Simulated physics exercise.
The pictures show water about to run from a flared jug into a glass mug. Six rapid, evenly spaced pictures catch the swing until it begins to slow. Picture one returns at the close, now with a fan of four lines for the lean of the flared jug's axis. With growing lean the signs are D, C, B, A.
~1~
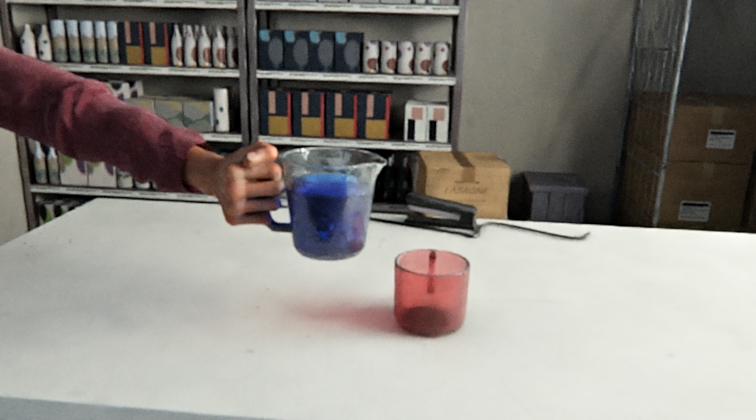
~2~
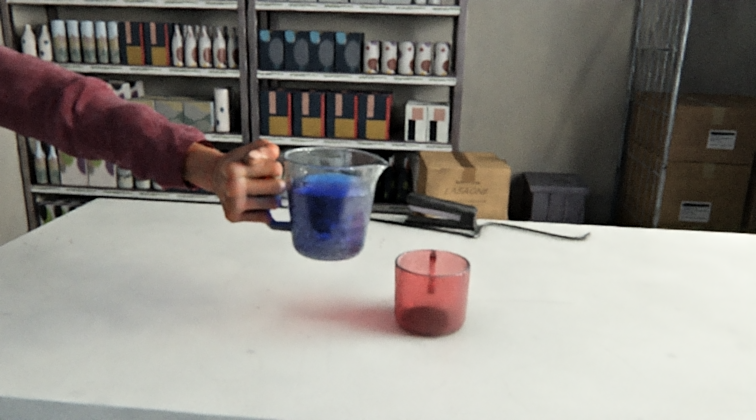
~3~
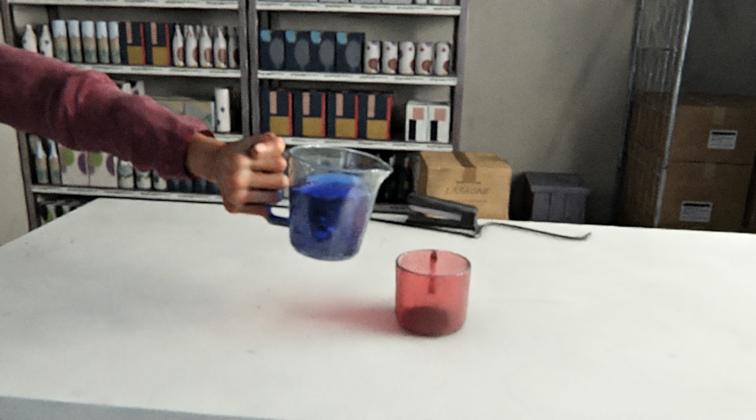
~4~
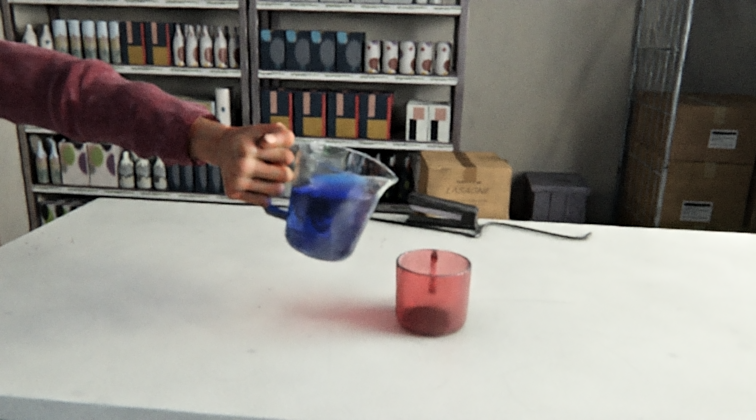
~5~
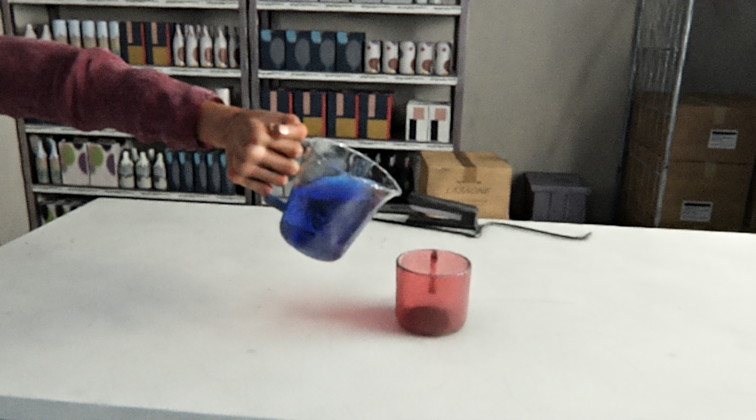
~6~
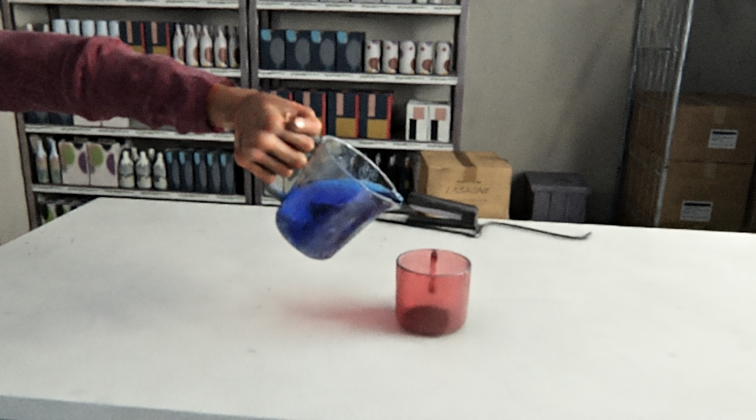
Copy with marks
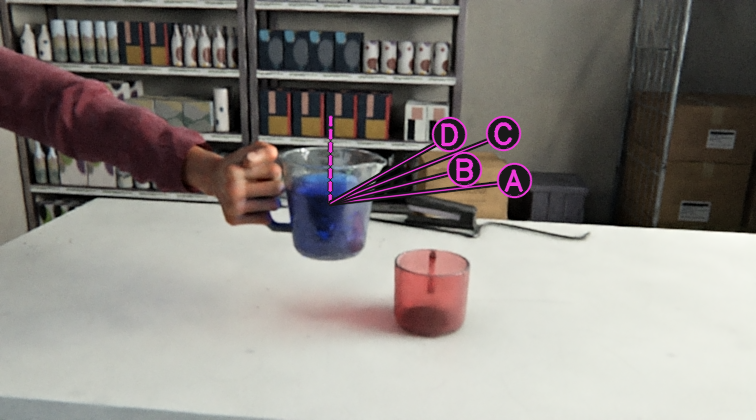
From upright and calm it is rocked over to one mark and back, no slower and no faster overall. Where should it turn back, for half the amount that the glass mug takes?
Use line D.
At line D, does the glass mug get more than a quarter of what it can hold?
Yes, clearly.
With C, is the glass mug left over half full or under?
Over.
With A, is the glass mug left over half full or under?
Over half.
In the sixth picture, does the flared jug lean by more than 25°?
Yes, it does.
In magenta, A at (498, 183); B at (447, 173); C at (487, 140); D at (435, 144).
For line A, the glass mug ends with about 95 % of what it can hold; 6 % of the water is spilt.
For line B, the glass mug ends with about 84 % of what it can hold.
For line C, the glass mug ends with about 66 % of what it can hold.
For line D, the glass mug ends with about 46 % of what it can hold.
